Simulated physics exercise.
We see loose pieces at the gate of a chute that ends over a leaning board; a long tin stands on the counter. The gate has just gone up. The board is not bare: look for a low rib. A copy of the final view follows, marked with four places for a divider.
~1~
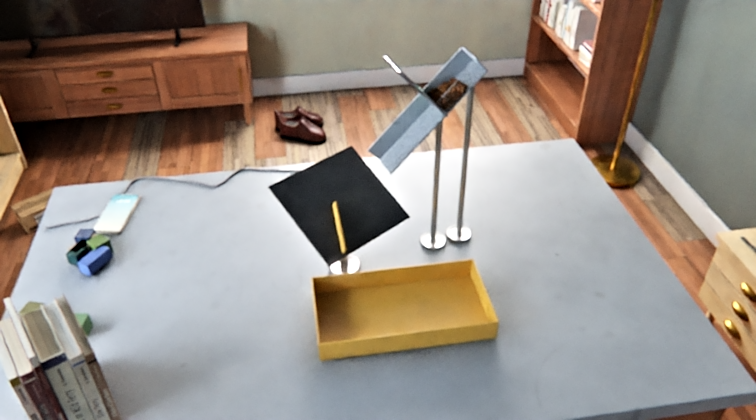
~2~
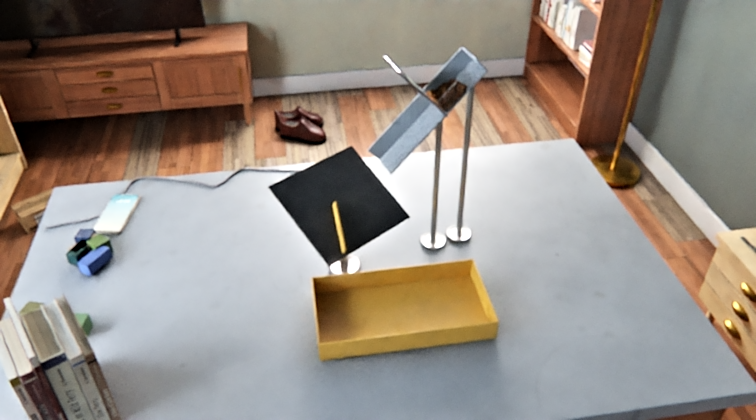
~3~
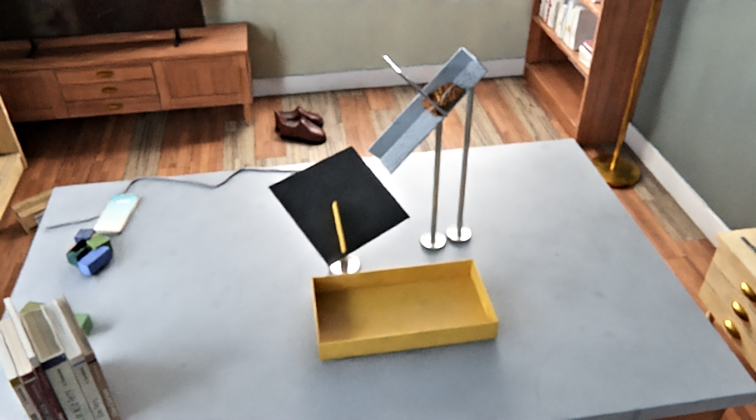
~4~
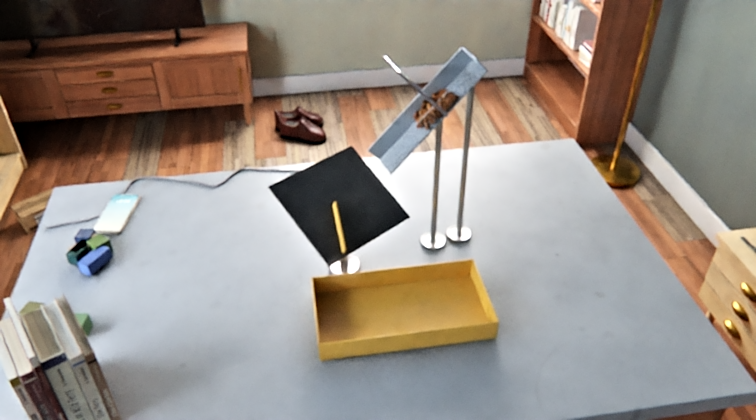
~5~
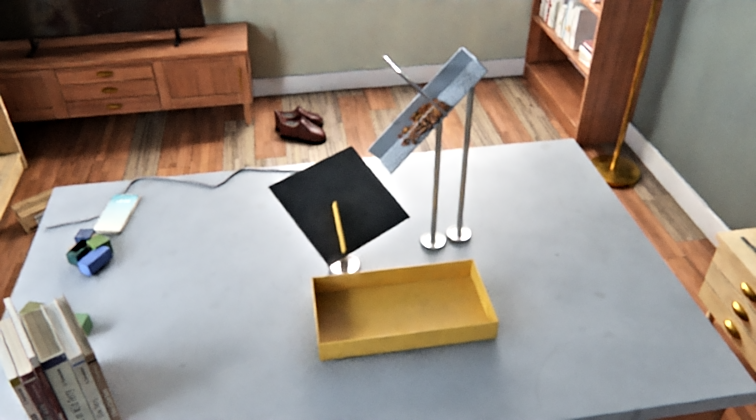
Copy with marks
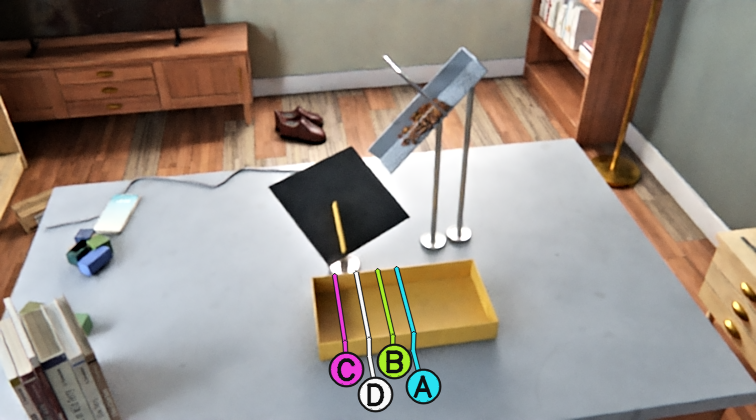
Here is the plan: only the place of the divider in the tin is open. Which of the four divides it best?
It is B.
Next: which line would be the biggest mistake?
That would be C.
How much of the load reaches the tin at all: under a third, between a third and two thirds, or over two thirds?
About that: Over two thirds.
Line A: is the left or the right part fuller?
More lands on the left.
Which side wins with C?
Right.
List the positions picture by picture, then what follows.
Load behind the gate at (444, 92), cereal balls; lip of the chute at (385, 167), sloping fairly steeply, in the first frame.
Middle of the board at (341, 202), tilted gently; middle of its low edge at (372, 240); of its high edge at (312, 165), in the second frame.
Front corners of the tin at (319, 344) and (498, 321), empty; front of the load at (430, 111), in the third frame.
Middle of the load at (430, 107); its front at (419, 126), about a third of the way to the lip; rib from (335, 201) to (346, 250), in the fourth frame.
Middle of the load at (424, 123); its front at (404, 144), about two thirds of the way to the lip, in the fifth frame.
On the marked copy, line A crosses the front rim at (413, 332); line B crosses the front rim at (392, 335); line C crosses the front rim at (344, 341); line D crosses the front rim at (368, 338).
With A, of what is caught, most on the left of the divider, a small part on the right.
With B, of what is caught, about two thirds on the left of the divider, about a third on the right.
With C, of what is caught, none on the left of the divider, all on the right.
With D, of what is caught, about a quarter on the left of the divider, most on the right.
